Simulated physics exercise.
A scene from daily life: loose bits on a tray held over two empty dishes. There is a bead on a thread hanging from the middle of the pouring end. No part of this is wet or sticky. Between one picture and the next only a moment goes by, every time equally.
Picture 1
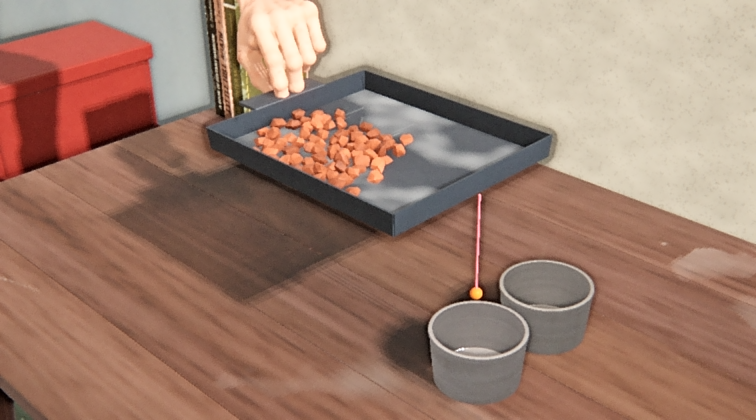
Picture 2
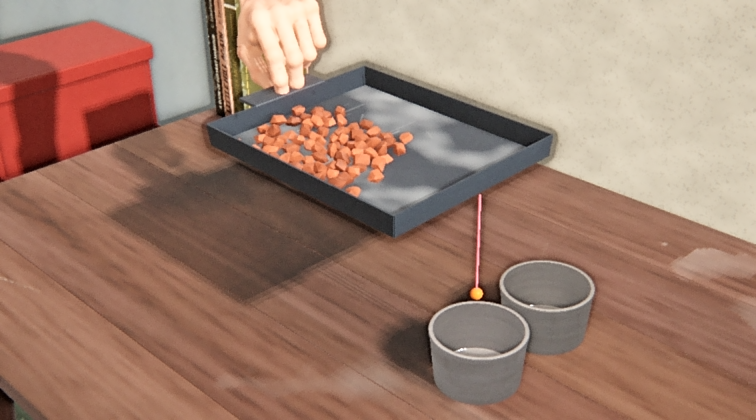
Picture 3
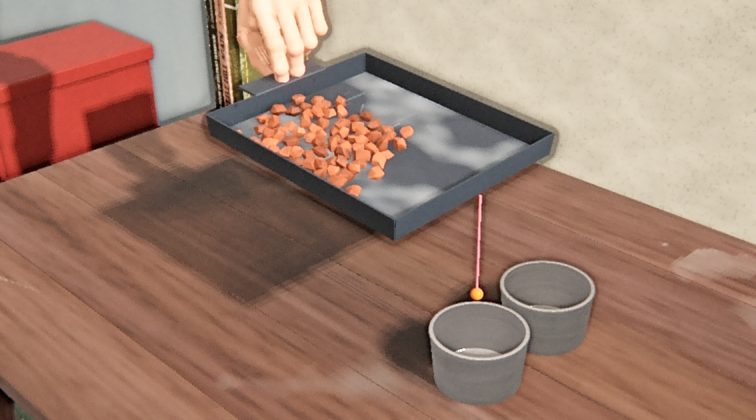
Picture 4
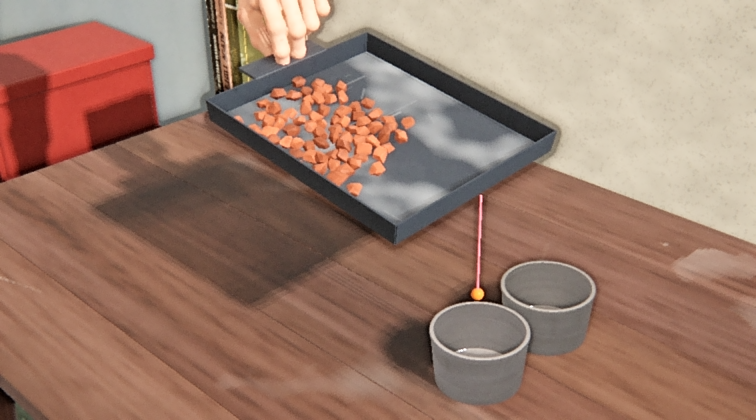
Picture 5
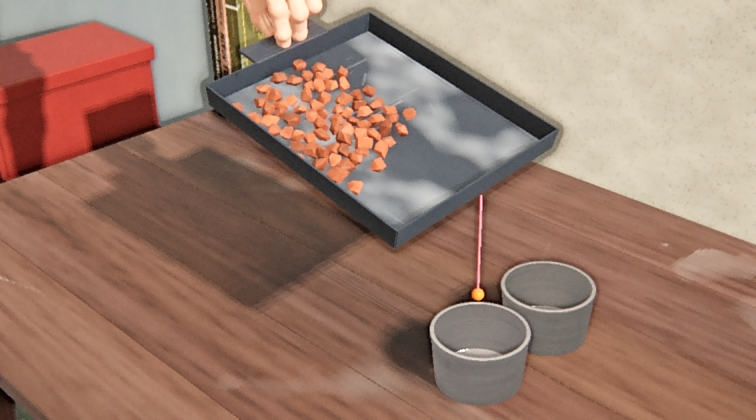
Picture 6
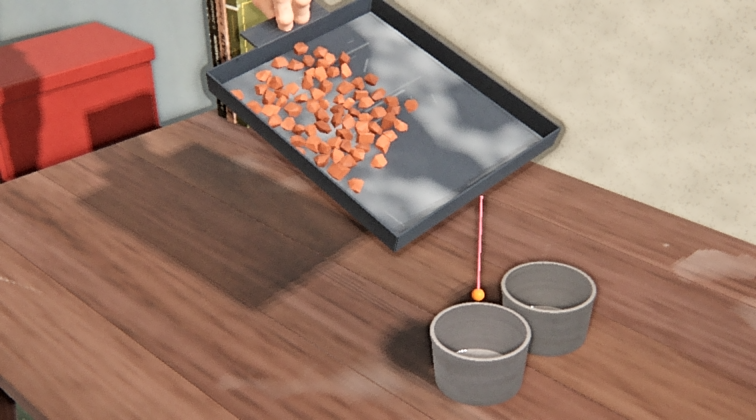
A hand tilting a dark tray of orange-red bits, raising its far side above two empty grey dishes on a wooden table.
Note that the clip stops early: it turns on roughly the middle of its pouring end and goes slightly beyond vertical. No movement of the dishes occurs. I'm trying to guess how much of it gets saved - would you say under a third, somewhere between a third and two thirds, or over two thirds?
I would say under a third.
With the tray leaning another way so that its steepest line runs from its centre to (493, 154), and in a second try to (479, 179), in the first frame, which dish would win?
Try one - the dish to the right; try two - the dish to the right.
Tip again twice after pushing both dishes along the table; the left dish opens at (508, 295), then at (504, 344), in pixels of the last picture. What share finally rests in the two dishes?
First try: Roughly 0 per cent; second try: Roughly 10 per cent.
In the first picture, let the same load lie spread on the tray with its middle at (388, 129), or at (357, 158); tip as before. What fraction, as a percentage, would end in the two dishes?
Roughly 30 per cent, then 20 per cent.
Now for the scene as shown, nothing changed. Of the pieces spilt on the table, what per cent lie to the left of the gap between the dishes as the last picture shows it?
Estimate: About 90 in every hundred.
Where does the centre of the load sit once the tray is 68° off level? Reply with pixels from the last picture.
Look close to (410, 217) in the last picture.
Shortly afterwards, tray tipped steeply; the bulk on the tray; a little in the air.
Next, tray tipped past a quarter turn; near a third on the tray; a little in the left dish; near two thirds outside both; a little in the air.
Some moments later, tray tipped past a quarter turn; a little in the left dish; all but a few outside both.
In the end, tray tipped past a quarter turn; a little in the left dish; none at all in the right dish; all but a few outside both.
